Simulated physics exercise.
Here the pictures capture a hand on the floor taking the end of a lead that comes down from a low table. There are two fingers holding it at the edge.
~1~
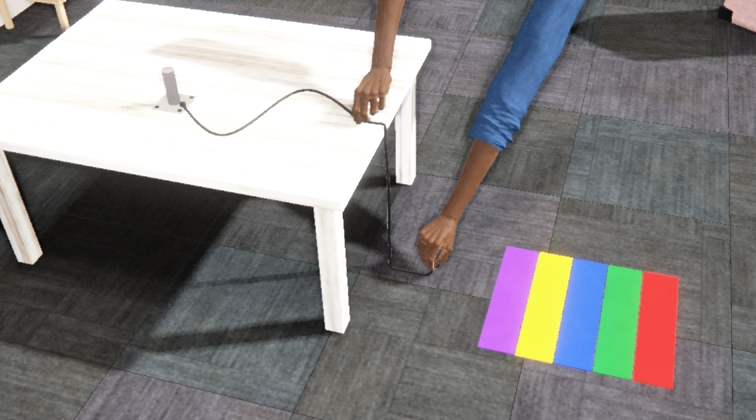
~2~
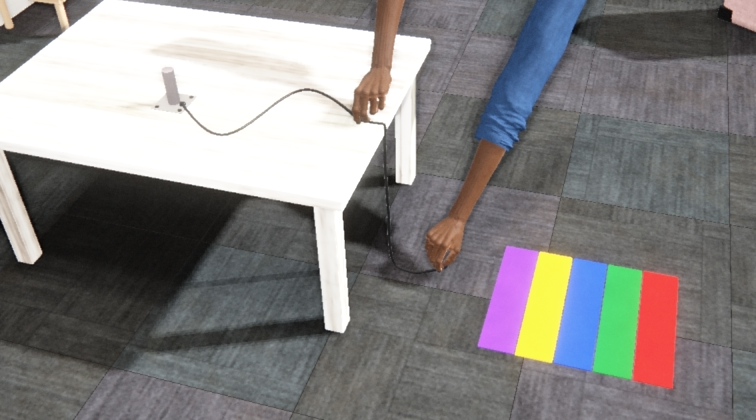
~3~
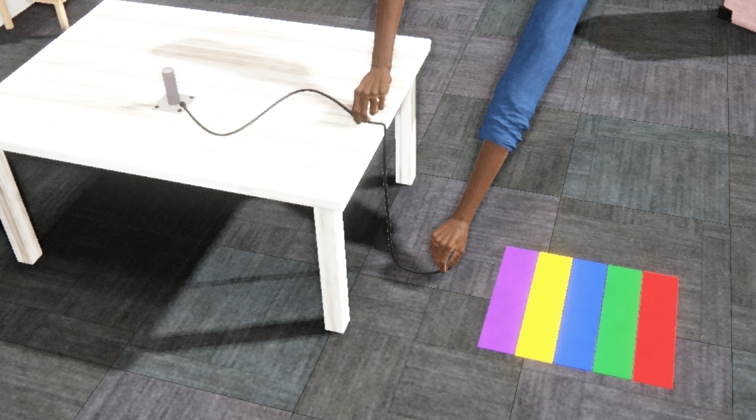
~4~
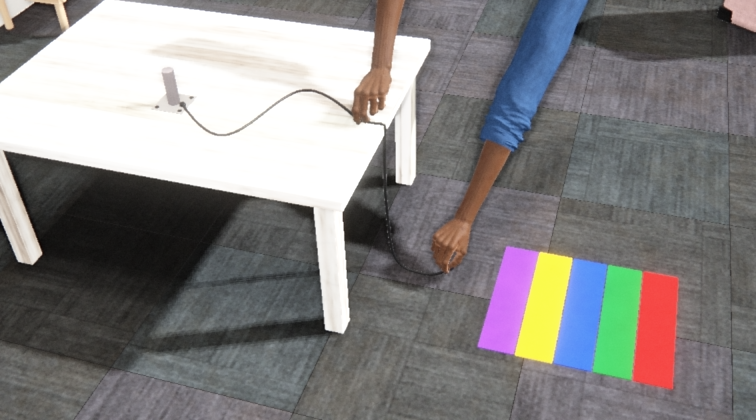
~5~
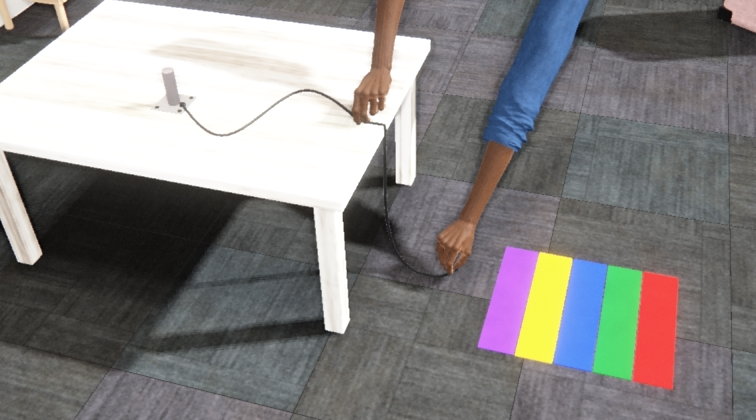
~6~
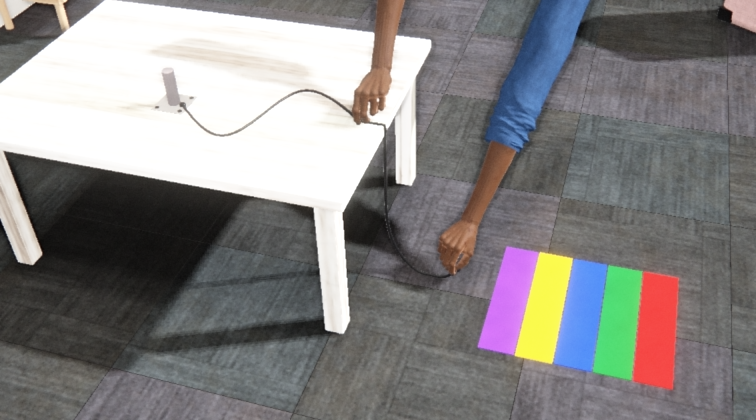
The footage shows one hand resting at the edge of a low white table while another holds the end of a dark lead near the floor, shifting it slightly right toward a mat of purple, yellow, blue, green and red stripes.
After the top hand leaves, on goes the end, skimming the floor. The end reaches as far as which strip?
As far as the red strip.
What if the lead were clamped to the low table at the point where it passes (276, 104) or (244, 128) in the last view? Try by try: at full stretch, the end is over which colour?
In order, blue and green.
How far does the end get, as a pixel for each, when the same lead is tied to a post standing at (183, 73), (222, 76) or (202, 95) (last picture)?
Places per try: (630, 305); (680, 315); (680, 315).
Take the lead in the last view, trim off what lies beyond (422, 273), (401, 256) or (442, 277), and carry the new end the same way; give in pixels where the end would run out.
In order, it ends up near (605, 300), (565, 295) and (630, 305).
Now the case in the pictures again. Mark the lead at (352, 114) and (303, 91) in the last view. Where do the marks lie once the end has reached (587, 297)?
(395, 173) and (361, 125), approximately.
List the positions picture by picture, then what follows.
End (434, 267); purple (501, 331); yellow (538, 338); blue (576, 346); green (614, 355); red (655, 363), in the first picture.
End (442, 268); lead through (198, 123) (259, 116) (320, 93) (378, 124) (387, 189) (391, 251), in the second picture.
End (446, 269), in the third picture.
End (448, 269); lead through (198, 123) (259, 117) (320, 93) (378, 124) (385, 189) (393, 252), in the fourth picture.
End (452, 271), in the fifth picture.
End (455, 271); lead through (198, 124) (259, 117) (320, 93) (378, 125) (386, 190) (400, 253), in the sixth picture.
Soon after, end near (587, 297); over blue.
After that, end near (630, 305); over green.
At the stop, end near (655, 310); over red. It gets as far as the red strip.
